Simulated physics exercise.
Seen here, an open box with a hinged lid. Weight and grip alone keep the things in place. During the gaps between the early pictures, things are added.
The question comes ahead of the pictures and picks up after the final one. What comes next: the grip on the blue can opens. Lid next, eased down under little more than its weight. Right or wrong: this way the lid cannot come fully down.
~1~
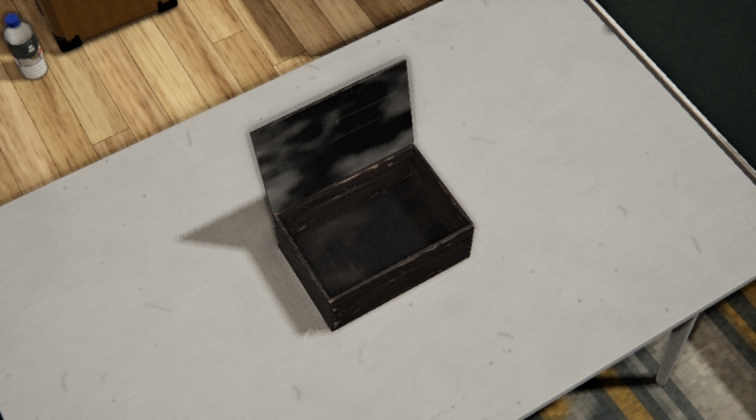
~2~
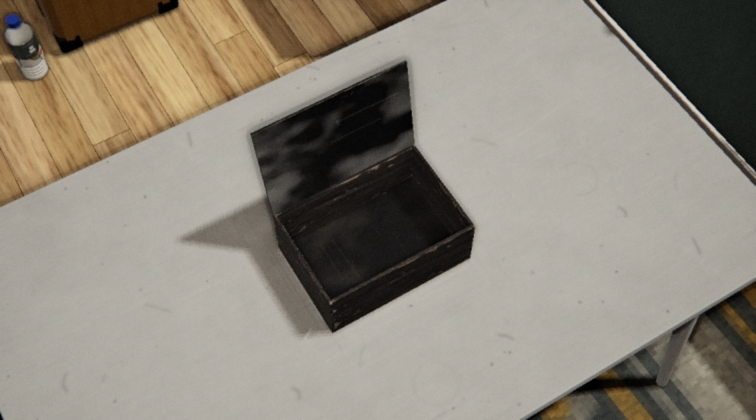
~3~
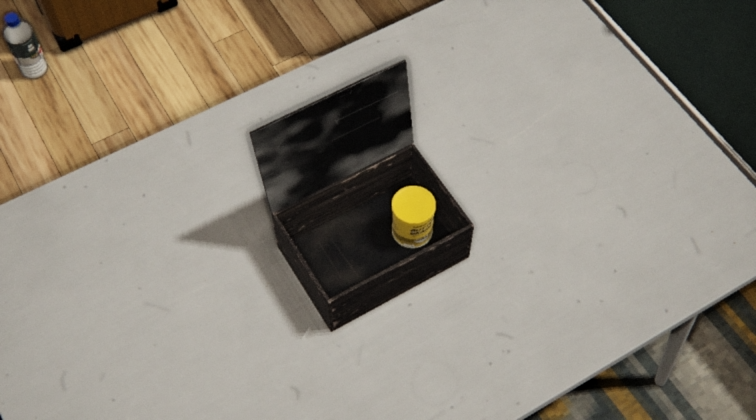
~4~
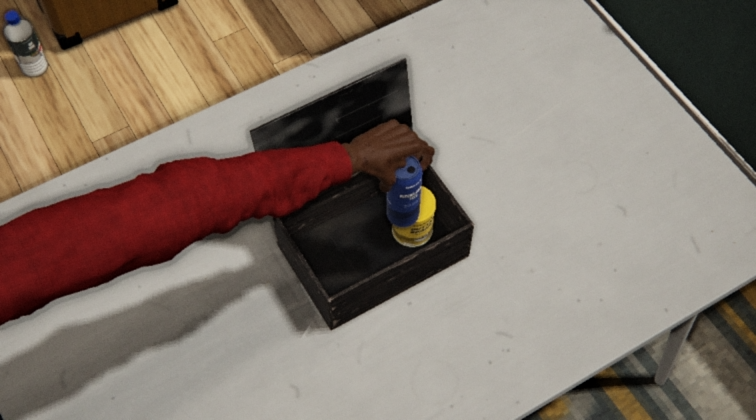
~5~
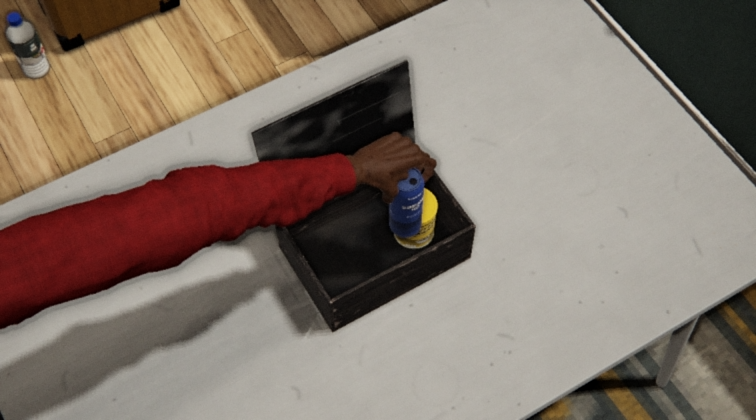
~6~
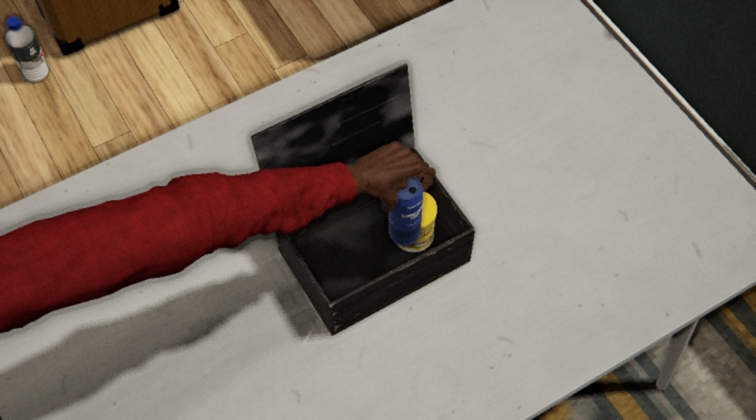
Wrong, the lid comes fully down.
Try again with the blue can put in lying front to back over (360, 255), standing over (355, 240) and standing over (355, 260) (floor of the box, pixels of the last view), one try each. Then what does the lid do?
Well, first time it goes down fine, second time it won't go down, and third time it won't go down.
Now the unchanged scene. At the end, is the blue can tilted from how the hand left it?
As it turns out, the blue can changes its angle.
Then, 0.50 s on from there, blue can turned 65° from how it was put near (355, 262).
Then, 1.10 s on from there, lid starting down; blue can on its side near (342, 250).
Then, 1.70 s on from there, lid 49° above the rim; blue can on its side near (339, 248).
Then, 2.00 s on from there, lid 20° above the rim; blue can on its side near (339, 248).
In the end, lid shut; toppled in the box, blue can; yellow tin unmoved. At the end, from the last picture's camera, blue can near (339, 248).
